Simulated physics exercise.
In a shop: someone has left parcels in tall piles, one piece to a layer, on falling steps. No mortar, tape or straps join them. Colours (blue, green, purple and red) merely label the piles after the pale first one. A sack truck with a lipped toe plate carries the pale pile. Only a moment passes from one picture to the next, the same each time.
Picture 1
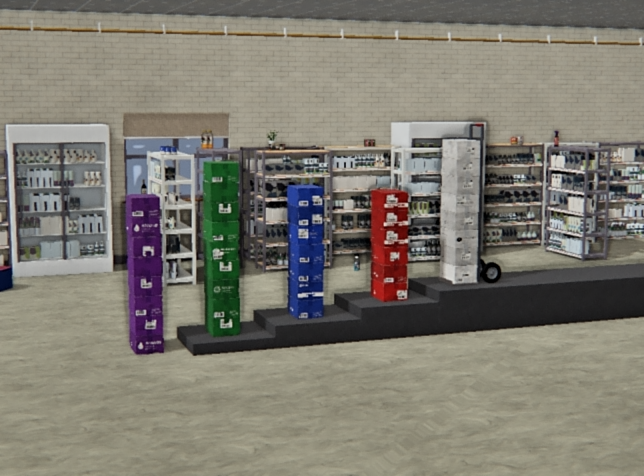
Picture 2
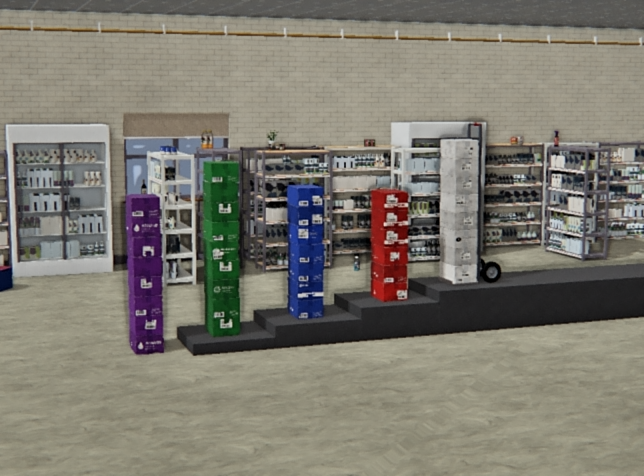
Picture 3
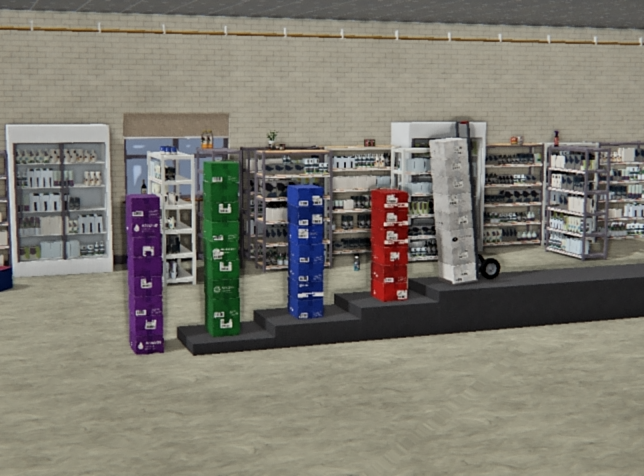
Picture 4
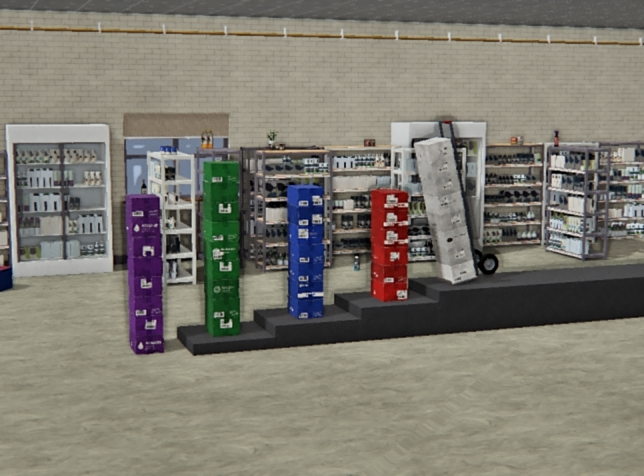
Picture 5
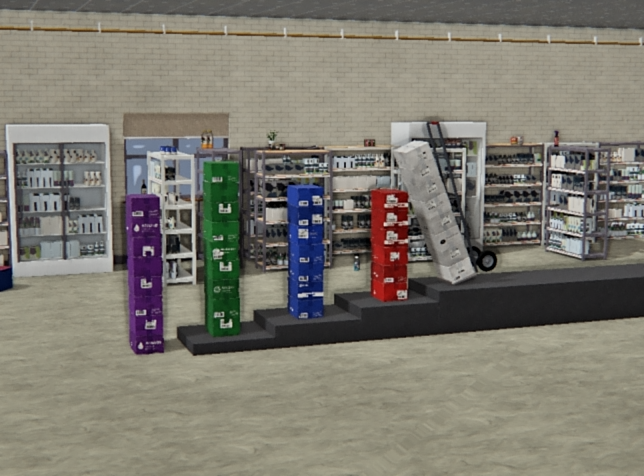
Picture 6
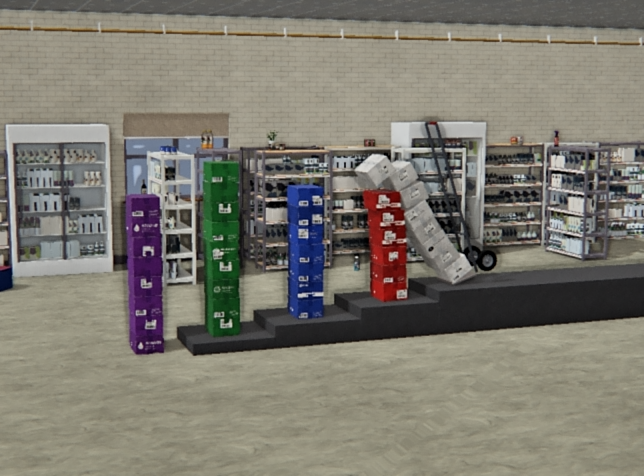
Tall stack of white boxes on a hand truck tilting left on dark steps, its upper boxes bending onto the red stack.
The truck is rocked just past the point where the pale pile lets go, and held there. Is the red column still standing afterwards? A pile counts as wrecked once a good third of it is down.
It gets wrecked.
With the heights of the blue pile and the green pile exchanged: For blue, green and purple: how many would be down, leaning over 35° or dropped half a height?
Blue 9, green 7, purple 8.
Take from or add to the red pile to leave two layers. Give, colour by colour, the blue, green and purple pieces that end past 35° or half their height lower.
By colour: Blue 6, green 8, purple 7.
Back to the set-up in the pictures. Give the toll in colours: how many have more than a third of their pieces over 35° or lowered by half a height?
The count is 4.
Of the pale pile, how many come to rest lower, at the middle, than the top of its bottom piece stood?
5 of them.
Just after the last frame, 8 of the pale pile down; none of the 6 red parcels down (0 of 30 in all colours); top red parcel tilted clearly; top blue parcel moved a little.
A moment on, 8 of the pale pile down; 5 of the 6 red parcels down (8 of 30 in all colours); top red parcel tilted a little, some two heights lower; top blue parcel on its side.
Further on, 8 of the pale pile down; 5 of the 6 red parcels down (16 of 30 in all colours); top red parcel on its side; top blue parcel on its side.
Then, 8 of the pale pile down; 5 of the 6 red parcels down (26 of 30 in all colours); top red parcel upside down; top blue parcel on its side.
When it is over, 8 of the pale pile down; 5 of the 6 red parcels down (26 of 30 in all colours); top red parcel upside down; top green parcel upside down. In pixels of the last frame, middles, top red parcel near (320, 350).
